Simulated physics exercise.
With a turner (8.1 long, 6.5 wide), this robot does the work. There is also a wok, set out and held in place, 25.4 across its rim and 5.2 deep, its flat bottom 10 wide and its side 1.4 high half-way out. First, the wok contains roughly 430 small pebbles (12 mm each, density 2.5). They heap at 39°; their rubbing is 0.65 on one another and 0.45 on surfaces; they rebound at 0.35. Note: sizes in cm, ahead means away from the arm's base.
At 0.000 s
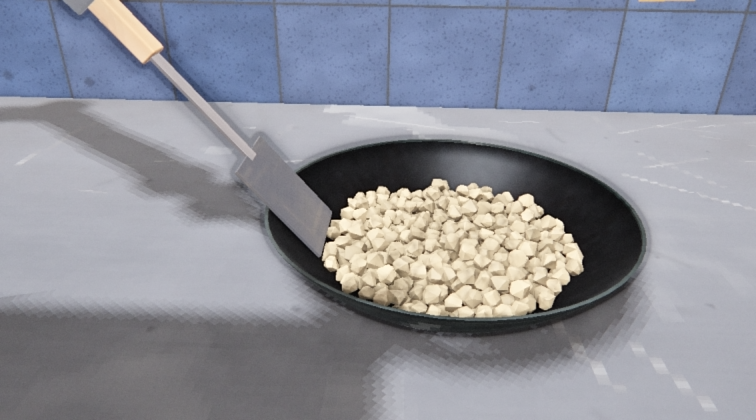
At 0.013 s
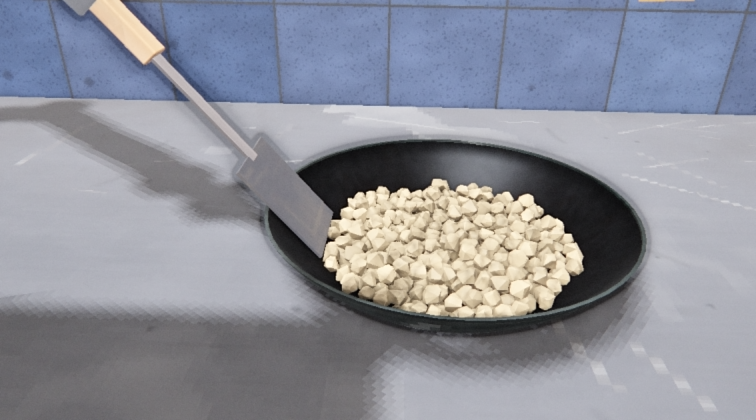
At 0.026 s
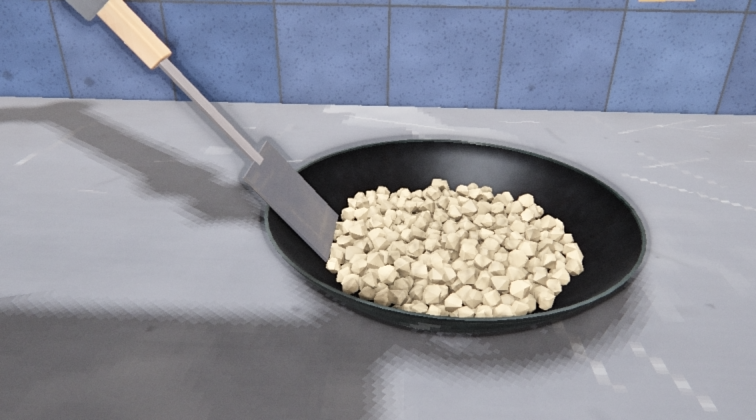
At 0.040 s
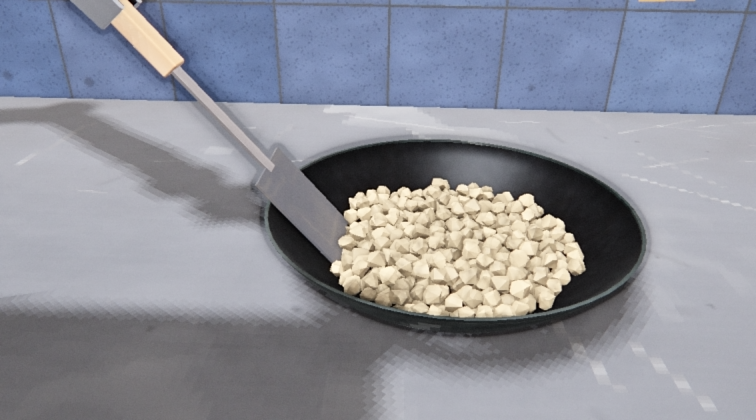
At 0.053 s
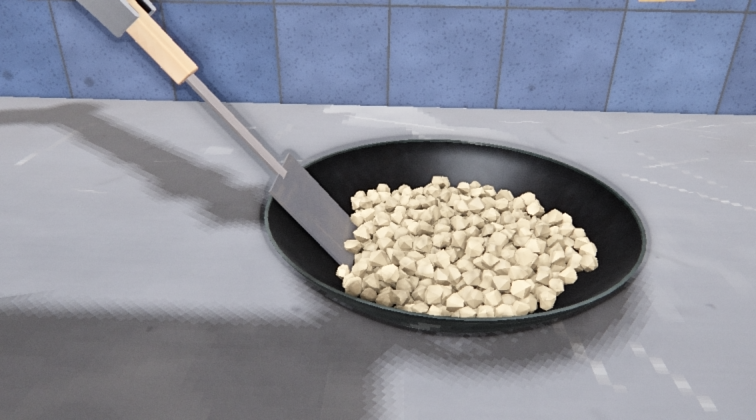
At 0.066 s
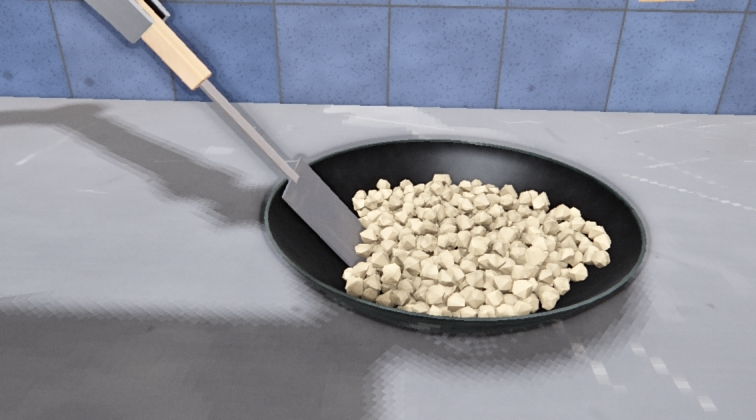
At first, a metal turner with a wooden handle rests at the left side of a black wok filled with pale pebbles, barely moving. Then the robot slides the blade a short way right into the pile, and the pebbles shift slightly right, spreading closer to the wok's right side.
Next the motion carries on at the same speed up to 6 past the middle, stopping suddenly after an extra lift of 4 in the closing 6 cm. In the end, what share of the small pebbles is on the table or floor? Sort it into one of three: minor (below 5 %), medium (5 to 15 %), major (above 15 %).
Medium, 5 to 15 %.
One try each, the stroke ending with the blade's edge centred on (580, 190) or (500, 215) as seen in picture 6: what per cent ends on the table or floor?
Respectively some 30 and 5 percent end on the table or floor.
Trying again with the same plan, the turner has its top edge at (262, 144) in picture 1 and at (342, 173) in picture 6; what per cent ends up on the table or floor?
Off the vessel, on the table or floor: Some 20 percent.
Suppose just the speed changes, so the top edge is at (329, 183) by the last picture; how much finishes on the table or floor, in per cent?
About 25 percent.
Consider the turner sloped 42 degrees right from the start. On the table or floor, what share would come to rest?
Then roughly 5 percent.
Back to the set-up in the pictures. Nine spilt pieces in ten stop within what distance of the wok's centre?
The distance is roughly 20 cm.
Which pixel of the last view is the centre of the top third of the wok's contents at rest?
The centre sits close to (565, 213).
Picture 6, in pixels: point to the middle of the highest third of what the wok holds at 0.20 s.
Near (561, 214).
After 0.13 s, sloping 50°, highest piece 6 above the table; 434 in the wok.
After 0.20 s, sloping 50°, highest piece 8 above the table; 427 in the wok, 7 on the blade or in flight.
After 0.43 s, sloping 50°, highest piece 7 above the table; 396 in the wok, 34 on the table or floor, 4 on the blade or in flight.
After 1.48 s, sloping 50°, highest piece 7 above the table; 393 in the wok, 41 on the table or floor.
At rest, 393 in the wok, 41 on the table or floor. That is 9 % on the table or floor.
